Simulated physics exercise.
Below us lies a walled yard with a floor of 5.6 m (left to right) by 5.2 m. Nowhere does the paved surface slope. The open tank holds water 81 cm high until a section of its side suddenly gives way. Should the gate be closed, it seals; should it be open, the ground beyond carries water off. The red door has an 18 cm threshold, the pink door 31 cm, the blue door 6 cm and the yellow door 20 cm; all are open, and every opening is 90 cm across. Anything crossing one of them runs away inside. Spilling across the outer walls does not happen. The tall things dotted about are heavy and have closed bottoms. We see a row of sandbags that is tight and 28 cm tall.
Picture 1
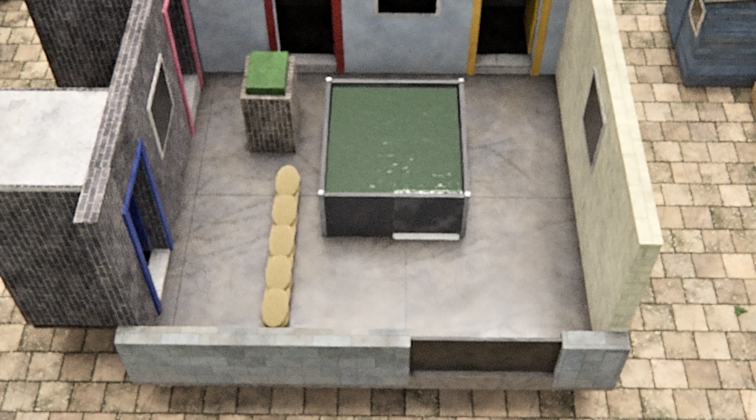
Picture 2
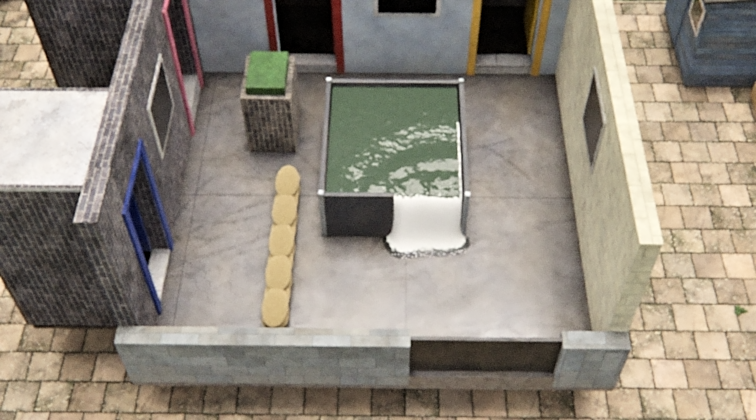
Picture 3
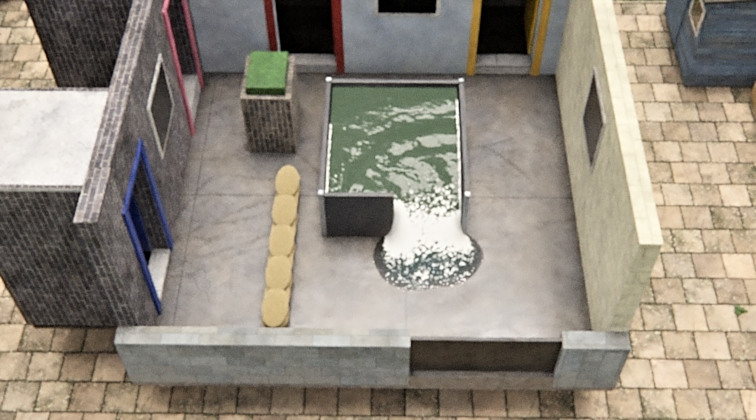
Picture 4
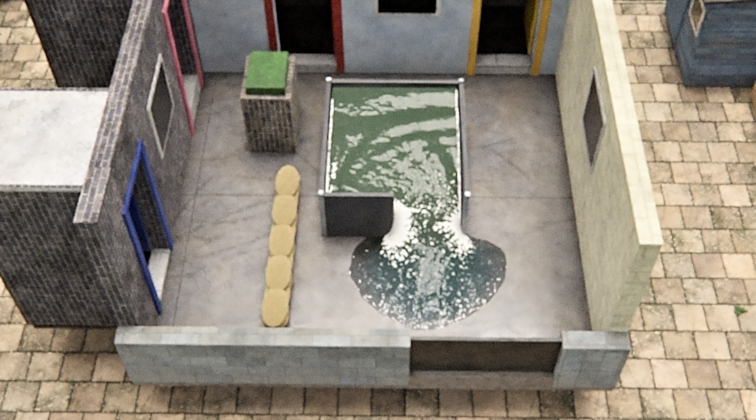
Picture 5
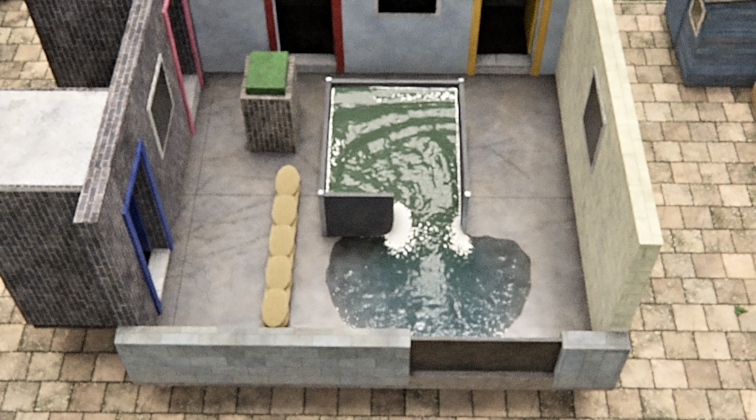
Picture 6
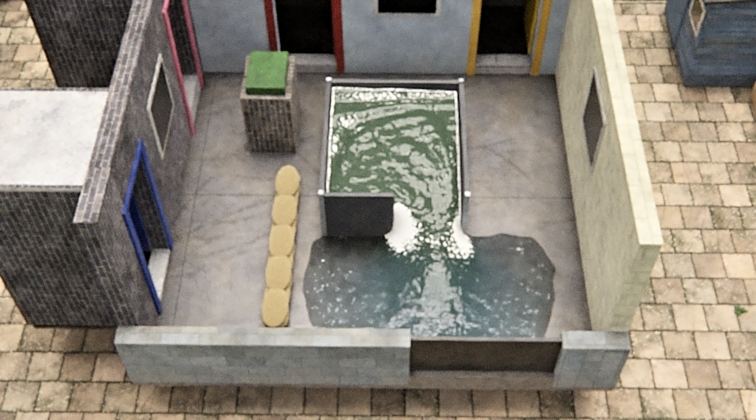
In a walled yard, water pours from an open tank and spreads across the floor.
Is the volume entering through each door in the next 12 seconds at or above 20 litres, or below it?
At the red door it looks set to land under the limit. At the pink door it looks set to land under the limit. At the blue door it looks set to land over the limit. At the yellow door it looks set to land under the limit.
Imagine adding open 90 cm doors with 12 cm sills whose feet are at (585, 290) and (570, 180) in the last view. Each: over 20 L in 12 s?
Well, the first one ends up on the high side, the second one on the low side.
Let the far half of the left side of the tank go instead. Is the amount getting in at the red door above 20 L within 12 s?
So, red door: Out of bounds.
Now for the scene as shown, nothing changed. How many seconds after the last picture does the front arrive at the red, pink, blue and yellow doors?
Red = 3.2 s, pink = 3.2 s, blue = 1.4 s, yellow = 2.6 s.
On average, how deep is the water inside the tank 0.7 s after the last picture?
The average depth is around 55 cm.
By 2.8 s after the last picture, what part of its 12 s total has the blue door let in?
By then it's near 20% of the total.
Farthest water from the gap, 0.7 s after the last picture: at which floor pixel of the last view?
About pixel (209, 357).
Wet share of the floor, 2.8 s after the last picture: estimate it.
Around 75 per cent.
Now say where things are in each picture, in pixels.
The first frame shows still water, 81 cm deep, in the open tank at (395, 139).
In the second frame, water pours out at (428, 219) and has run 0.5 m, to (391, 246); typically 10 cm deep outside, 81 cm at the open tank's back.
In the third frame, water pours out at (428, 222) and has run 0.9 m, to (404, 283); typically 12 cm deep outside, 81 cm at the open tank's back.
In the fourth frame, water pours out at (428, 223) and has run 1.4 m, to (414, 322); typically 8 cm deep outside, 81 cm at the open tank's back.
In the fifth frame, water pours out at (428, 223) and has run 2.0 m, to a hidden place; typically 6 cm deep outside, 75 cm at the open tank's back.
In the sixth frame, the front is at a hidden place, 2.2 m from the gap at (428, 223); 5.0 m2 of floor is under water; 69 cm left at the back of the open tank.
Then, 0.7 s after the last picture water covers 25 % of the floor and is deepest (62 cm) near (596, 361); red door not reached, pink door not reached, blue door not reached, yellow door not reached.
Then, 1.5 s after the last picture water covers 35 % of the floor and is deepest (46 cm) near (582, 361); red door not reached, pink door not reached, blue door 6 cm at the sill, 0 L in, yellow door not reached.
Then, 2.8 s after the last picture water covers 75 % of the floor and is deepest (29 cm) near (438, 347); red door not reached, pink door not reached, blue door 11 cm at the sill, 13 L in, yellow door 20 cm at the sill, 0 L in.
Then, 6.3 s after the last picture water covers 95 % of the floor and is deepest (21 cm) near (340, 77); red door 16 cm at the sill, 0 L in, pink door 17 cm at the sill, 0 L in, blue door 7 cm at the sill, 35 L in, yellow door 16 cm at the sill, 4 L in.
Then, 11.3 s after the last picture water covers 95 % of the floor and is deepest (18 cm) near (252, 357); red door 12 cm at the sill, 1 L in, pink door 13 cm at the sill, 0 L in, blue door 16 cm at the sill, 76 L in, yellow door 14 cm at the sill, 4 L in.
